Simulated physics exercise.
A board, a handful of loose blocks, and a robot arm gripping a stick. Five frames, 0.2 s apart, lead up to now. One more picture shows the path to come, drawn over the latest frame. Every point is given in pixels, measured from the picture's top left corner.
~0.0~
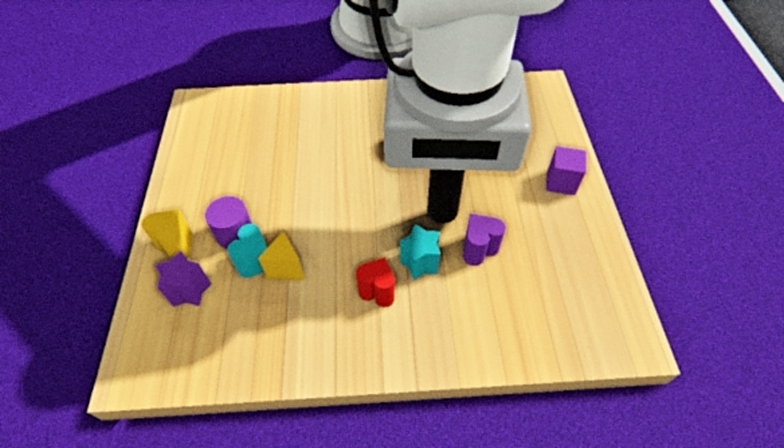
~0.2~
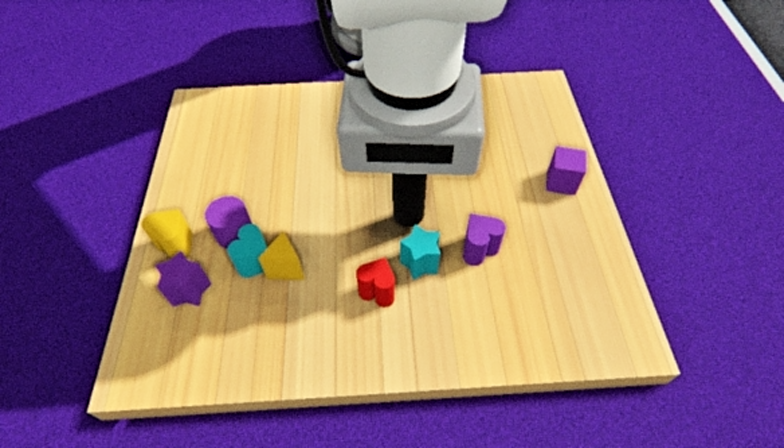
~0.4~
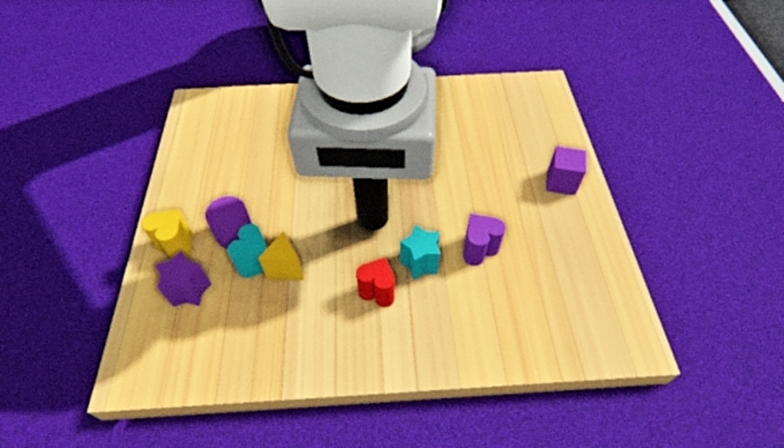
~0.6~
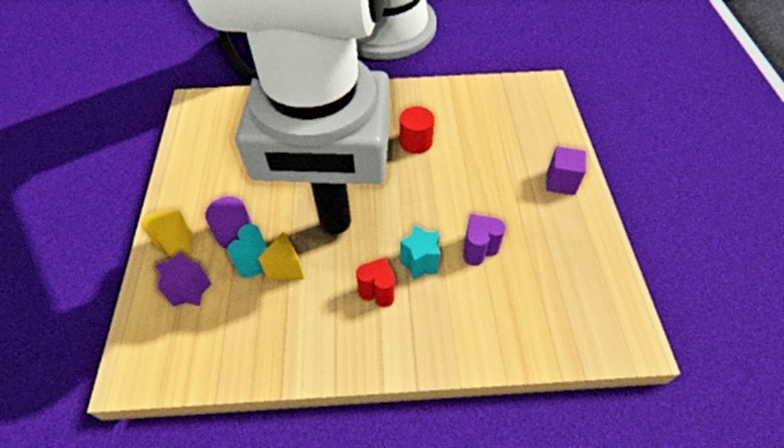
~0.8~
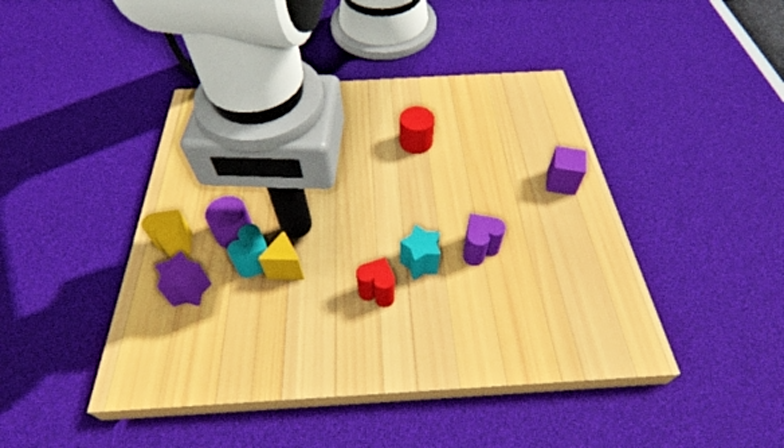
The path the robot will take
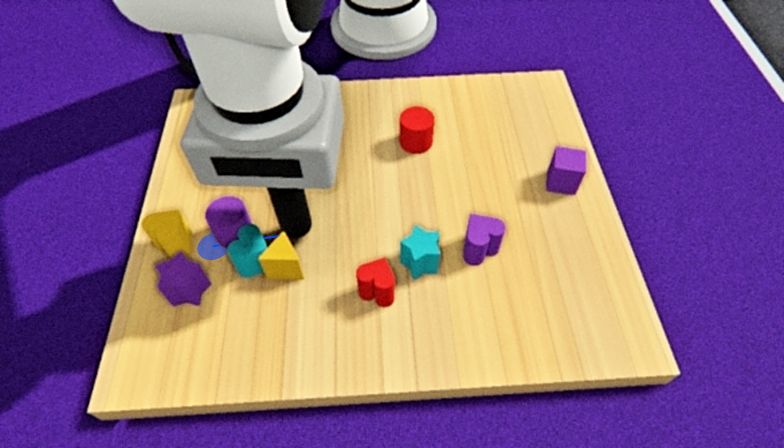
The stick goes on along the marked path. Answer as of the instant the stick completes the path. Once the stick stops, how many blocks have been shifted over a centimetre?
Three or more shift.
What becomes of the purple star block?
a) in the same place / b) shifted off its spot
a
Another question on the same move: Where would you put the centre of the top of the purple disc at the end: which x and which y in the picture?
Near (179, 205).
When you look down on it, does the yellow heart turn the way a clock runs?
Final answer: No.
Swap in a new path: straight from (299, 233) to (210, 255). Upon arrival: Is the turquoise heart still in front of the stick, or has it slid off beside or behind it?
It slips out to the side or back.
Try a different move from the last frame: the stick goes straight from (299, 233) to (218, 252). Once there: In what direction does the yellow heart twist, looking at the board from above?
The sense of turning is anti-clockwise.
Drawn move, straight from (299, 233) to (214, 246).
The first path, step by step. Halfway along, stick (252, 233); purple disc (211, 211); turquoise heart (236, 246), turned 40° anticlockwise.
At the end, stick (210, 240); yellow heart (147, 225), turned 35° anticlockwise; purple star block still; purple disc (179, 205); turquoise heart (228, 248), turned 70° anticlockwise; yellow triangular block still.
